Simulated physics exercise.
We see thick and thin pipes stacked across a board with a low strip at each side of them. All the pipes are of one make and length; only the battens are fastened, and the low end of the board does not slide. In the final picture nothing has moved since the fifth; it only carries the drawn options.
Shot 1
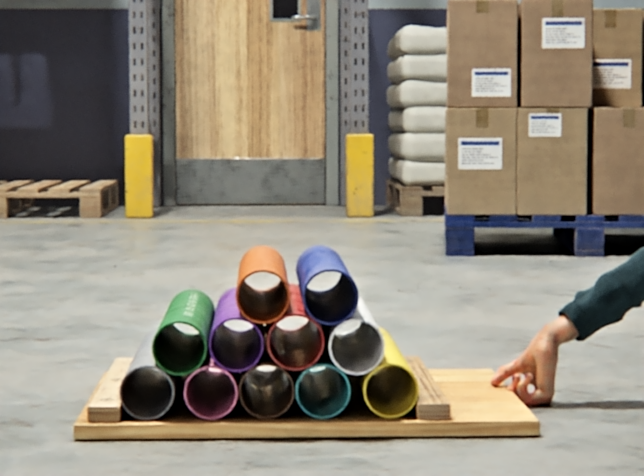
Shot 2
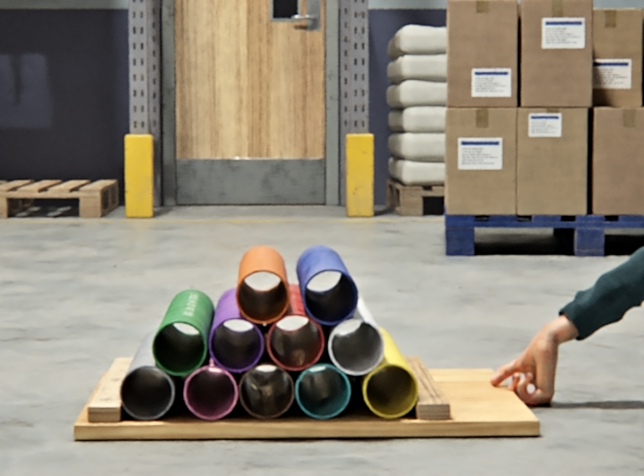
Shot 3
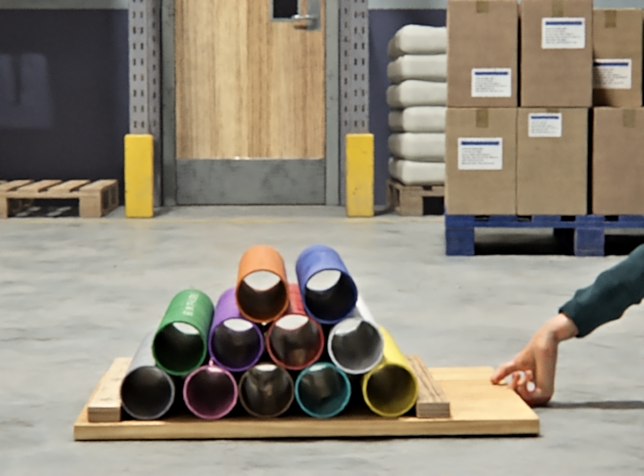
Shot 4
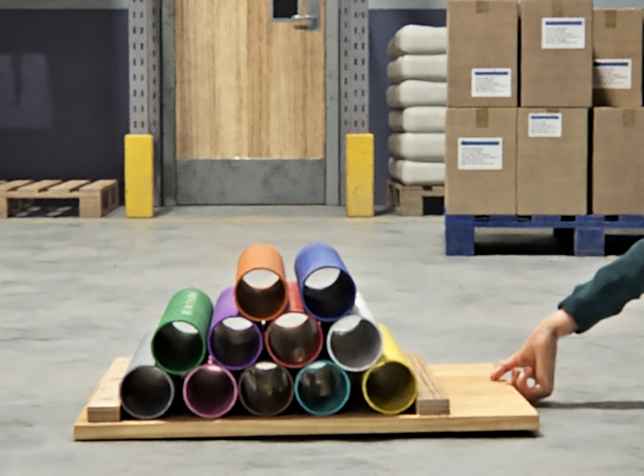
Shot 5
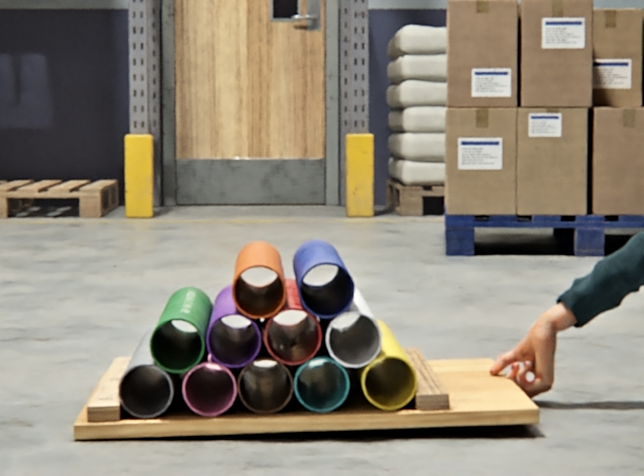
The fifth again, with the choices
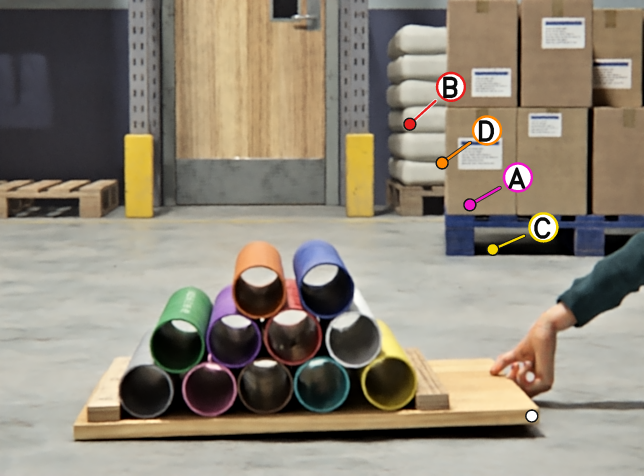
In a warehouse, colourful pipes sat stacked in a pyramid on a wooden board while a hand gripped its right end, held still at first, then raised that end slightly.
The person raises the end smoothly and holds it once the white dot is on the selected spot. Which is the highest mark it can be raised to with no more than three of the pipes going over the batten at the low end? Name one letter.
Mark C is as high as it can go.
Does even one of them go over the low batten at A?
Yes, at A.
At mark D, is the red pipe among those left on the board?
No, with D.
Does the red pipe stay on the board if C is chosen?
The red pipe: Yes.
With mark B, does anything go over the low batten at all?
Yes, at B.
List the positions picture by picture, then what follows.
The first picture shows yellow pipe (391, 390); red pipe (296, 342); purple pipe (237, 344).
The second picture shows purple pipe (237, 344); green pipe (180, 348).
The third picture shows board (303, 392); yellow pipe (391, 389); orange pipe (262, 296).
The fourth picture shows board (303, 390); grey pipe (146, 392); pink pipe (210, 391).
The fifth picture shows board (303, 387); grey pipe (145, 390); pink pipe (209, 389).
On the marked copy, A at (470, 205); B at (410, 124); C at (493, 249); D at (442, 163); the white dot at (532, 416).
With C. Early on, board at 15°.
Further on, board at 23°.
At the end, board at 23°, none over the low batten.
As for the rest, A six over the low batten; B eleven over the low batten; D eleven over the low batten.
